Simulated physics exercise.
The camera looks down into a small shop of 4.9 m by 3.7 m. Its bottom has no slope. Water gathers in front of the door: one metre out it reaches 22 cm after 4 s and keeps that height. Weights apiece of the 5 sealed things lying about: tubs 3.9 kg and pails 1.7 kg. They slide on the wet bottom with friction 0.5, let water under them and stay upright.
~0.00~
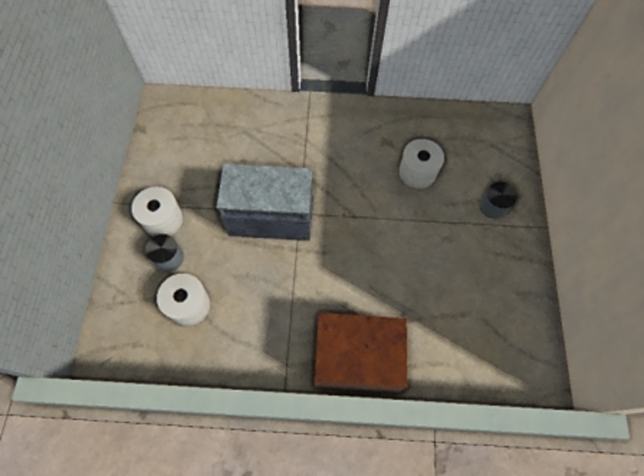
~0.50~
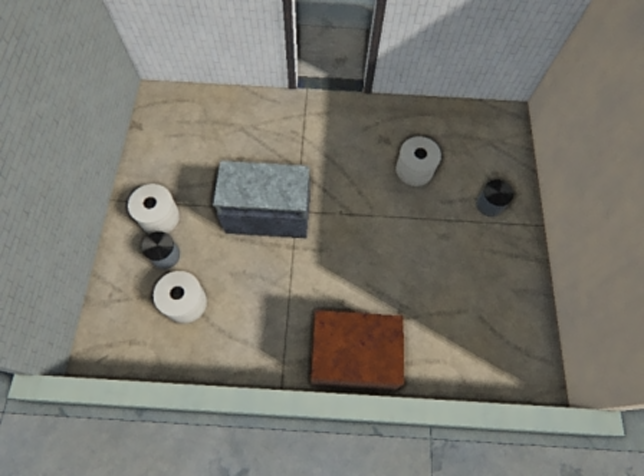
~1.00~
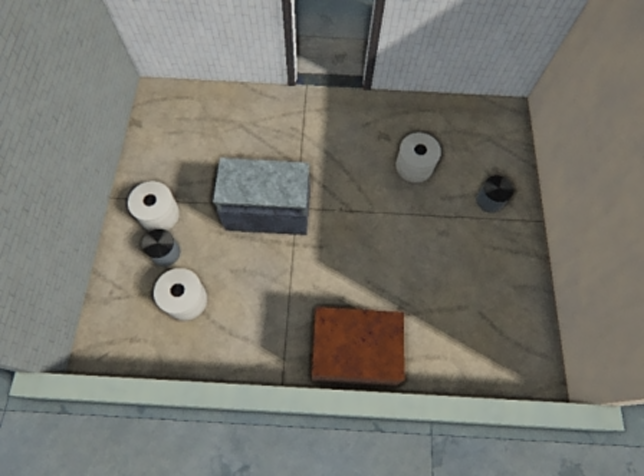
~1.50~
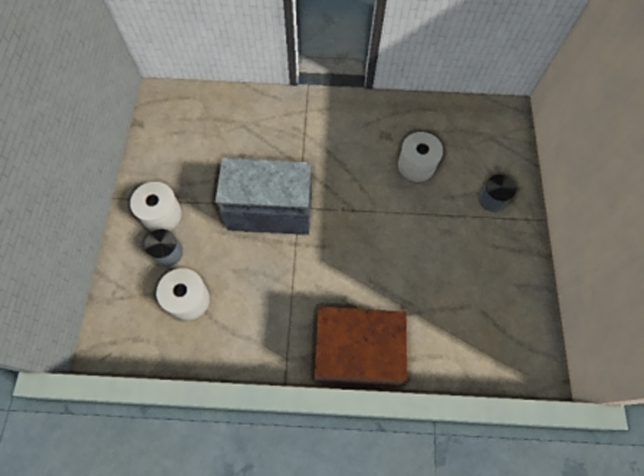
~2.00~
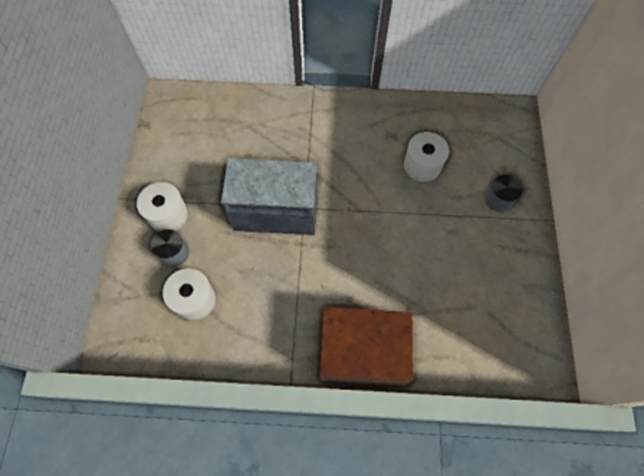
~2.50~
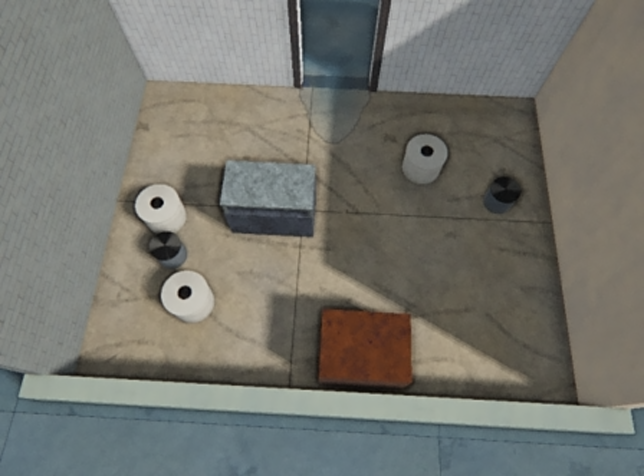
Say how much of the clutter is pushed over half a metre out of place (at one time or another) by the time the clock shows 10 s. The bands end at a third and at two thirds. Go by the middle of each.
It is from one to two thirds.
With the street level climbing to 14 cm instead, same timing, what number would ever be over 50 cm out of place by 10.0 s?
Then 0.
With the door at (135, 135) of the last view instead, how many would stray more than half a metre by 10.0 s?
Then 3.
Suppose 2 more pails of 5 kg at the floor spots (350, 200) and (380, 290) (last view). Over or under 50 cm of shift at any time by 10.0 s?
In that order: Over, past it.
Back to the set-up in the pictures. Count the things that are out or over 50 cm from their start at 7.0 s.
By then 2.
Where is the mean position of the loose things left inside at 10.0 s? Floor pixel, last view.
Near (321, 245).
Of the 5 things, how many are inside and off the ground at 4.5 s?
I count 0.
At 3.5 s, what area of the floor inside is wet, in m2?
Some 3.0 m2.
After 3.5 s 0 of 5 are over 50 cm from their spots; 0 afloat.
After 4.5 s 0 of 5 are over 50 cm from their spots; 0 afloat.
After 7.0 s 2 of 5 are over 50 cm from their spots; 0 afloat.
After 10.0 s 2 of 5 are over 50 cm from their spots, and 2 have been at some point; 5 afloat.
